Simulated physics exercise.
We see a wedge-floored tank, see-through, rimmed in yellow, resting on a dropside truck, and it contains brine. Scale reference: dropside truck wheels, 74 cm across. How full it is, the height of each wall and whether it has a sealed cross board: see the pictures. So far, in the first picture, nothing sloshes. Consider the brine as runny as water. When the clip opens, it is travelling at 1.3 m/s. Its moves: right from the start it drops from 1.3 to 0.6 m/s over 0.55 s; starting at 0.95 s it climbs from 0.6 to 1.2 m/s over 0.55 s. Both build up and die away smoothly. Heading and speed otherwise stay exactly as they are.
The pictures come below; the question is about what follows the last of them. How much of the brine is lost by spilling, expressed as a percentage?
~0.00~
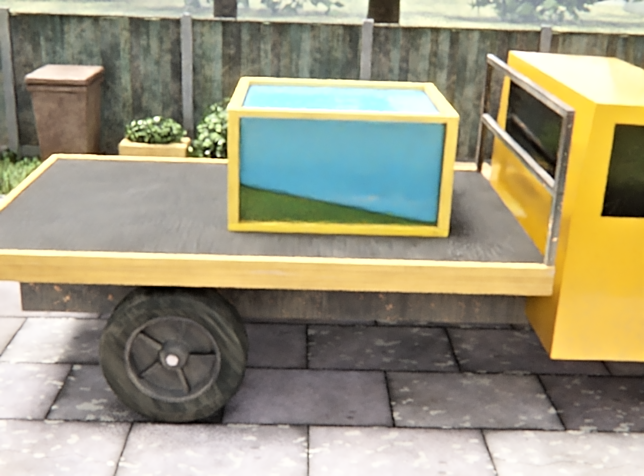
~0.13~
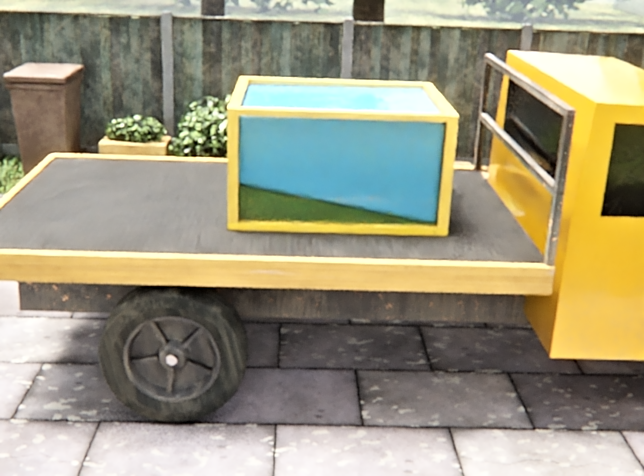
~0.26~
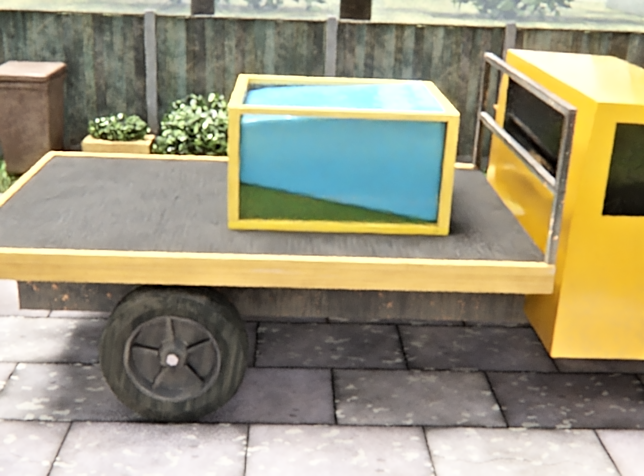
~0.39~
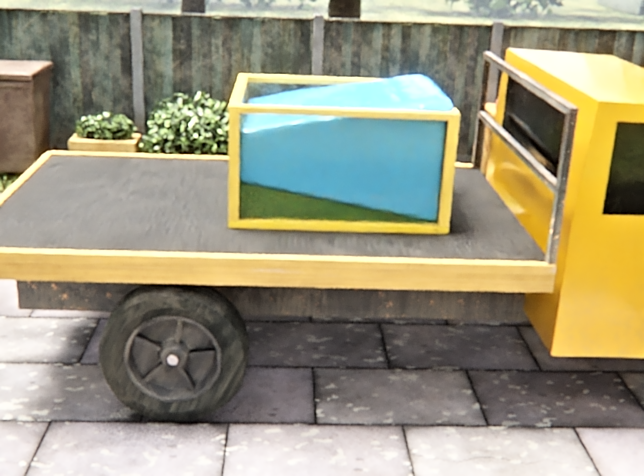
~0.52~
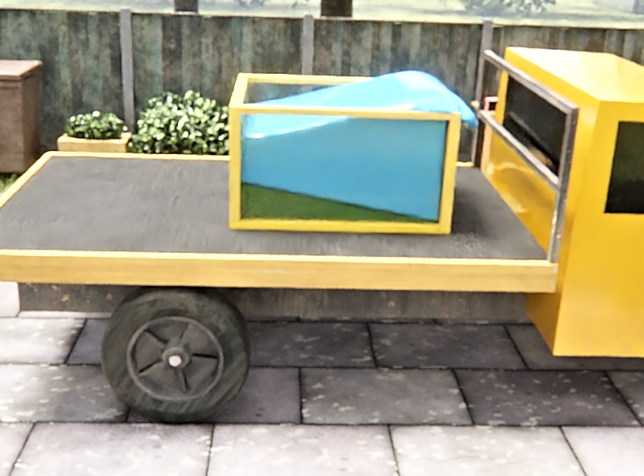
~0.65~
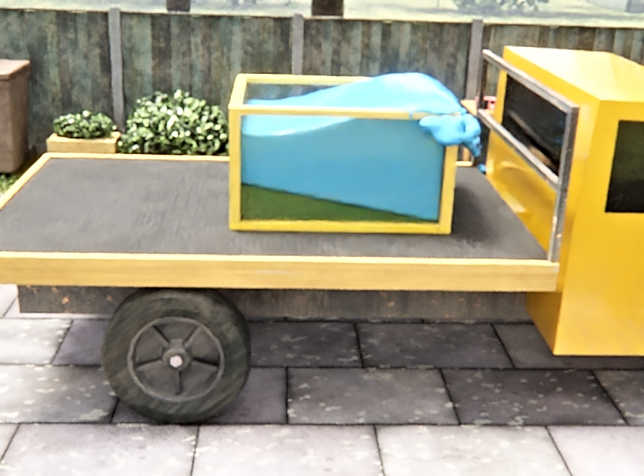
It loses around 10 percent.
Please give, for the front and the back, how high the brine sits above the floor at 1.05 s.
Front: 50 cm; back: 64 cm.
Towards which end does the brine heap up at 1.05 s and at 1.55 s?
First at the rear end, then at the rear end.
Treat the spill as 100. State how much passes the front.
I'd put it at about 30 percent of what spills.
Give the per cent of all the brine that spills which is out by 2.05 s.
Some 70 percent has come out by that time.
After 1.05 s front 50 cm, middle 51 cm, back 64 cm above the lowest part of the floor; the loss stands at 3 per cent, over the front, a little elsewhere.
After 1.55 s front 42 cm, middle 56 cm, back 60 cm above the lowest part of the floor; the loss stands at 6 per cent, over the front and the back, a little elsewhere.
After 2.05 s front 63 cm, middle 49 cm, back 42 cm above the lowest part of the floor; the loss stands at 8 per cent, over the back and the front, a little elsewhere.
After 4.49 s the loss stands at 10 per cent, over the back and the front, a little elsewhere, 44 of 424 litres.
